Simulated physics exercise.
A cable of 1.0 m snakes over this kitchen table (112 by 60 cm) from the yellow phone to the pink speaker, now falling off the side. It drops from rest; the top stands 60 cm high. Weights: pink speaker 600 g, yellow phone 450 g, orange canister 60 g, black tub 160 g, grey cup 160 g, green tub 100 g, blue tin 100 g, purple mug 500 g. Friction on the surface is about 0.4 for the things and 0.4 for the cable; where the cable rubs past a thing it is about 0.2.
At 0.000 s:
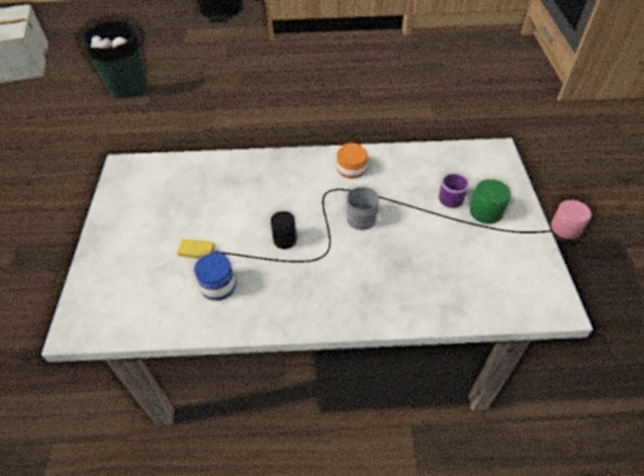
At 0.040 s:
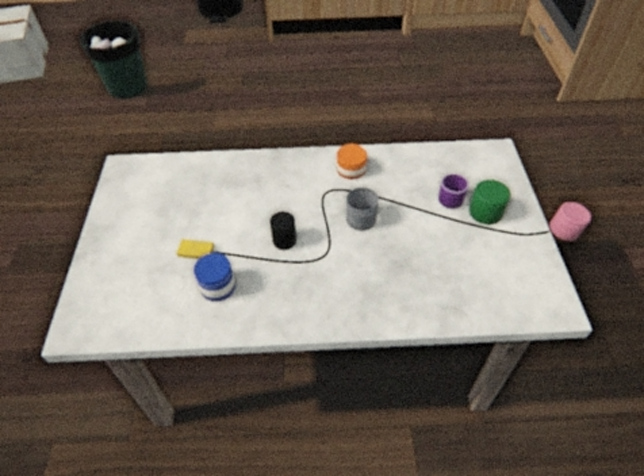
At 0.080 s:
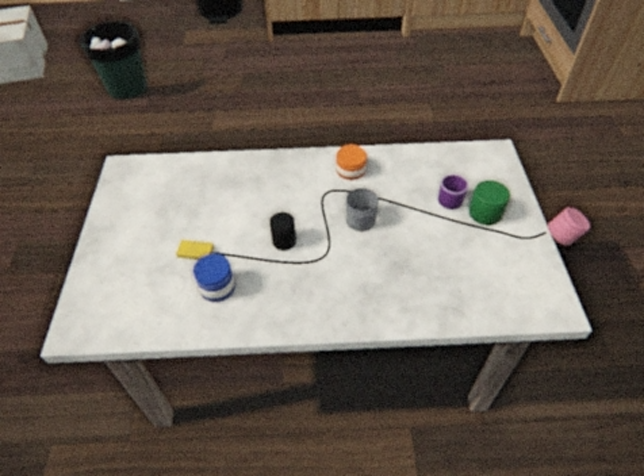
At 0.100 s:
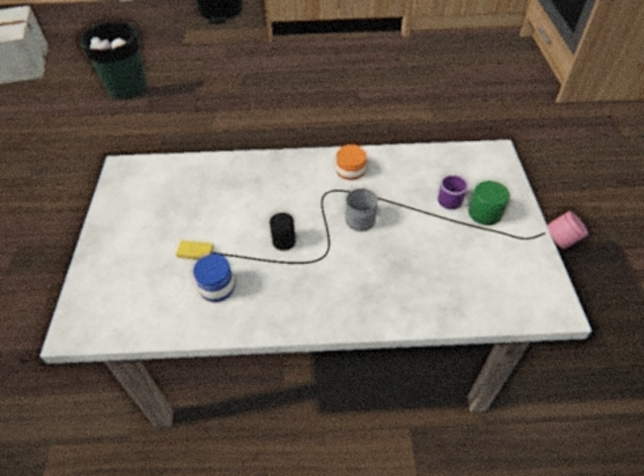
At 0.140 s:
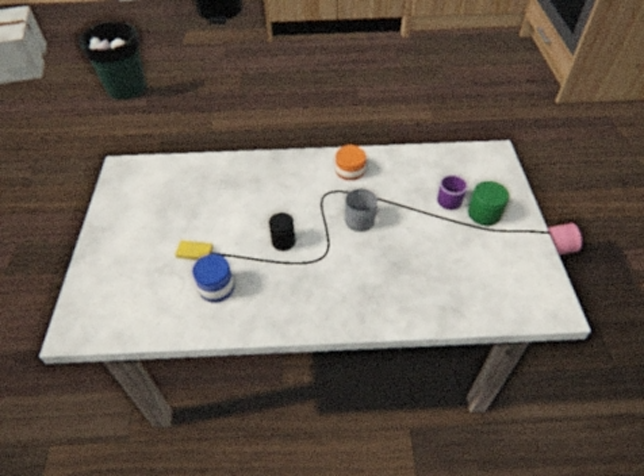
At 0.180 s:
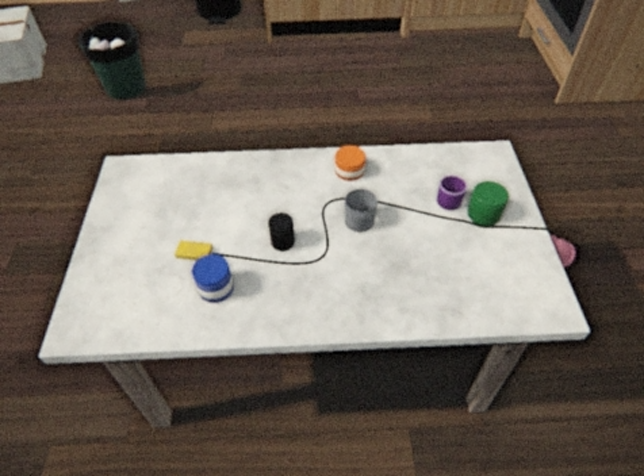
On a white-topped kitchen table scattered with colourful containers, a pink speaker tilted over the right edge and slipped down past the side, drawing the far end of its thin black cable slightly straighter.
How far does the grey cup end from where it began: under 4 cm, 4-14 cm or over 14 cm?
Verdict: The grey cup travels a long way.
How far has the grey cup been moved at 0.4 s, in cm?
Some 18 cm.
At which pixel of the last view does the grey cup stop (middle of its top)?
Around (407, 297).
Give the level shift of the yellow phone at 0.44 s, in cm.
About 8 cm.
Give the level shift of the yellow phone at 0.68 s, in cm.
About 20 cm.
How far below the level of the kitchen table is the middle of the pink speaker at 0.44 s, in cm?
About 35 cm.
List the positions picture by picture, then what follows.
The first frame shows shows, grey cup (363, 198); cable runs through (509, 231) (423, 210) (343, 190) (330, 237) (261, 258).
The second frame shows shows, pink speaker (575, 213); cable runs through (508, 232) (342, 190) (261, 259).
The third frame shows shows, pink speaker (569, 226); cable runs through (507, 234) (342, 191) (260, 260).
The fourth frame shows shows, pink speaker (567, 230); cable runs through (507, 234) (341, 191) (260, 260).
The fifth frame shows shows, pink speaker (563, 240); cable runs through (508, 231) (342, 192) (259, 260).
The sixth frame shows shows, grey cup (361, 200); cable runs through (526, 228) (438, 216) (328, 238) (259, 260).
After 0.4 s, the cable's tail end at (245, 245); grey cup 18 cm off its start, black tub 8 cm off its start, yellow phone 8 cm off its start.
After 0.7 s, the cable's tail end at (295, 244); grey cup 28 cm off its start, yellow phone 19 cm off its start, pink speaker over the edge.
After 0.9 s, the cable's tail end at (345, 239); grey cup 28 cm off its start at (407, 297), yellow phone 31 cm off its start at (327, 238), pink speaker over the edge.
After 1.2 s, the cable's tail end at (347, 239); grey cup 28 cm off its start, yellow phone 31 cm off its start, pink speaker over the edge.
After 2.4 s, the cable's tail end at (347, 239); grey cup 28 cm off its start at (407, 297), yellow phone 31 cm off its start at (329, 238), pink speaker over the edge, black tub 9 cm off its start at (273, 194).
